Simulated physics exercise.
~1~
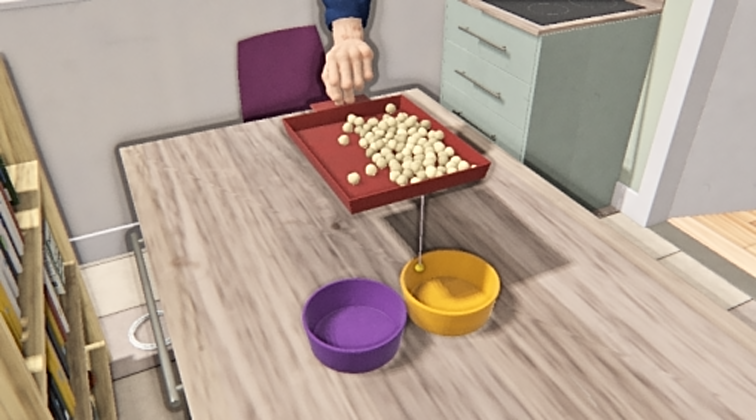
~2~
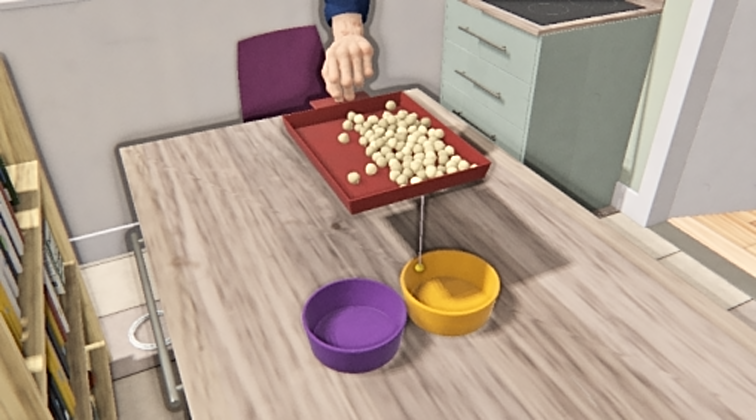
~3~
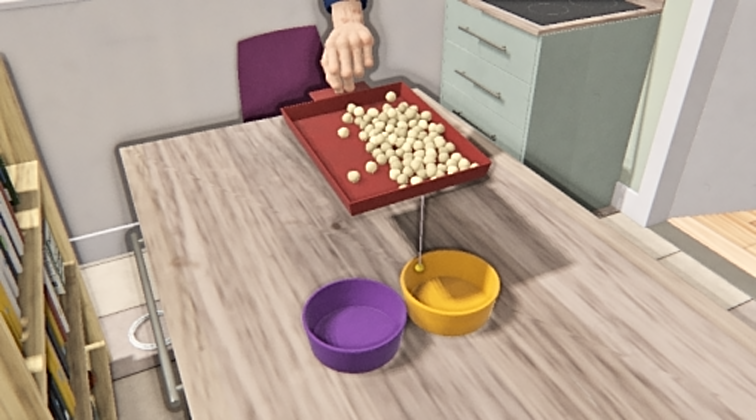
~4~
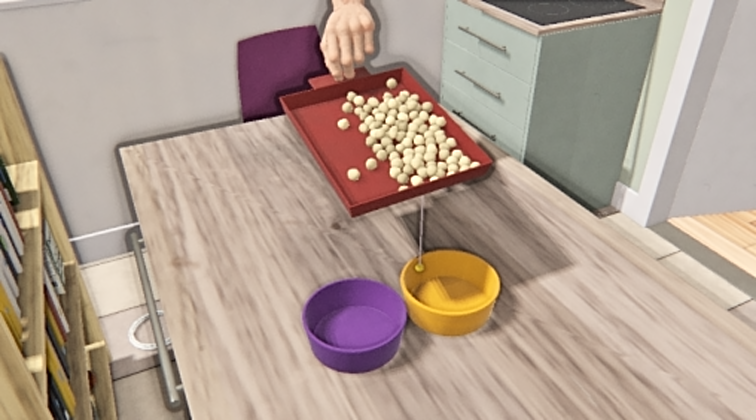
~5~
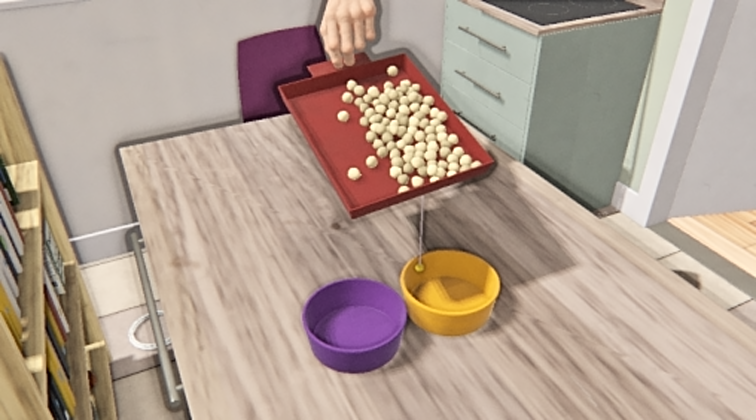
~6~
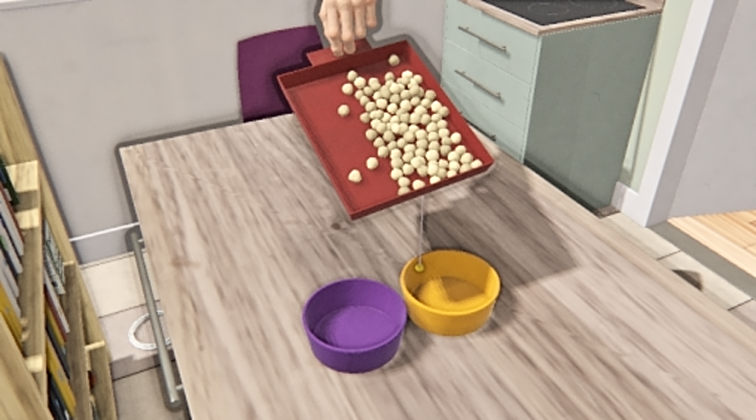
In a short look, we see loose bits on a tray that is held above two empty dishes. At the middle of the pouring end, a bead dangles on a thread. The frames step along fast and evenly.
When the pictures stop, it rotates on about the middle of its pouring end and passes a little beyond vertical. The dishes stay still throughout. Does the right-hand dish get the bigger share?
No, the left-hand dish does.
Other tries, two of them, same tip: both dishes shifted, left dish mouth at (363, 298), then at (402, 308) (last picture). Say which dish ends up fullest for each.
Note: Try one - the dish on the left side; try two - the dish on the left side.
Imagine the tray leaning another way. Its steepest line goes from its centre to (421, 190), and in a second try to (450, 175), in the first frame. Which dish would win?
First: The dish at right. Second: The dish at right.
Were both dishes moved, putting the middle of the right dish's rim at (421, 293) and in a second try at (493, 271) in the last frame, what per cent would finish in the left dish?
Close to 20 in a hundred, then close to 60 in a hundred.
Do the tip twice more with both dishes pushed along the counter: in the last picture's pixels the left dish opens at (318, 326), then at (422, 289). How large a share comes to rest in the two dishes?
You'd see roughly 60 per cent first and roughly 30 per cent second.
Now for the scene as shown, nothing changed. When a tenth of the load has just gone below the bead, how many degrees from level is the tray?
I'd put it at about 100 degrees.
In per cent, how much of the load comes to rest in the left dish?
My best guess is about 50 in a hundred.
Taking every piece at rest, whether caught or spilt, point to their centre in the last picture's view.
Roughly pixel (387, 341).
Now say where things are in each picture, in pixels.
Corners of the pouring end at (352, 197) and (486, 162), level; middle of the load at (400, 148), macadamia nuts; left dish at (377, 357); right dish at (475, 320); bead on its thread at (420, 268), in the first frame.
Corners of the pouring end at (352, 198) and (486, 162), level; middle of the load at (400, 147), in the second frame.
Corners of the pouring end at (352, 200) and (487, 161), tipped barely, lowest at the left corner; middle of the load at (400, 143), in the third frame.
Corners of the pouring end at (352, 203) and (488, 160), tipped a little, lowest at the left corner; middle of the load at (401, 137), in the fourth frame.
Corners of the pouring end at (352, 206) and (488, 160), tipped clearly, lowest at the left corner; middle of the load at (401, 132), in the fifth frame.
Corners of the pouring end at (353, 210) and (489, 160), tipped clearly, lowest at the left corner; middle of the load at (405, 119), about a third on the move; left dish at (377, 357); right dish at (475, 320), in the sixth frame.
Soon, tray tipped steeply; nearly all on the tray; a stray few in the air.
A while on, tray tipped past a quarter turn; about half on the tray; a small part in the left dish; a stray few in the right dish; a small part outside both; about a quarter in the air.
Towards the end, tray tipped past a quarter turn; about half in the left dish; a small part in the right dish; about half outside both.
Finally, tray tipped past a quarter turn; about half in the left dish; a small part in the right dish; about half outside both.
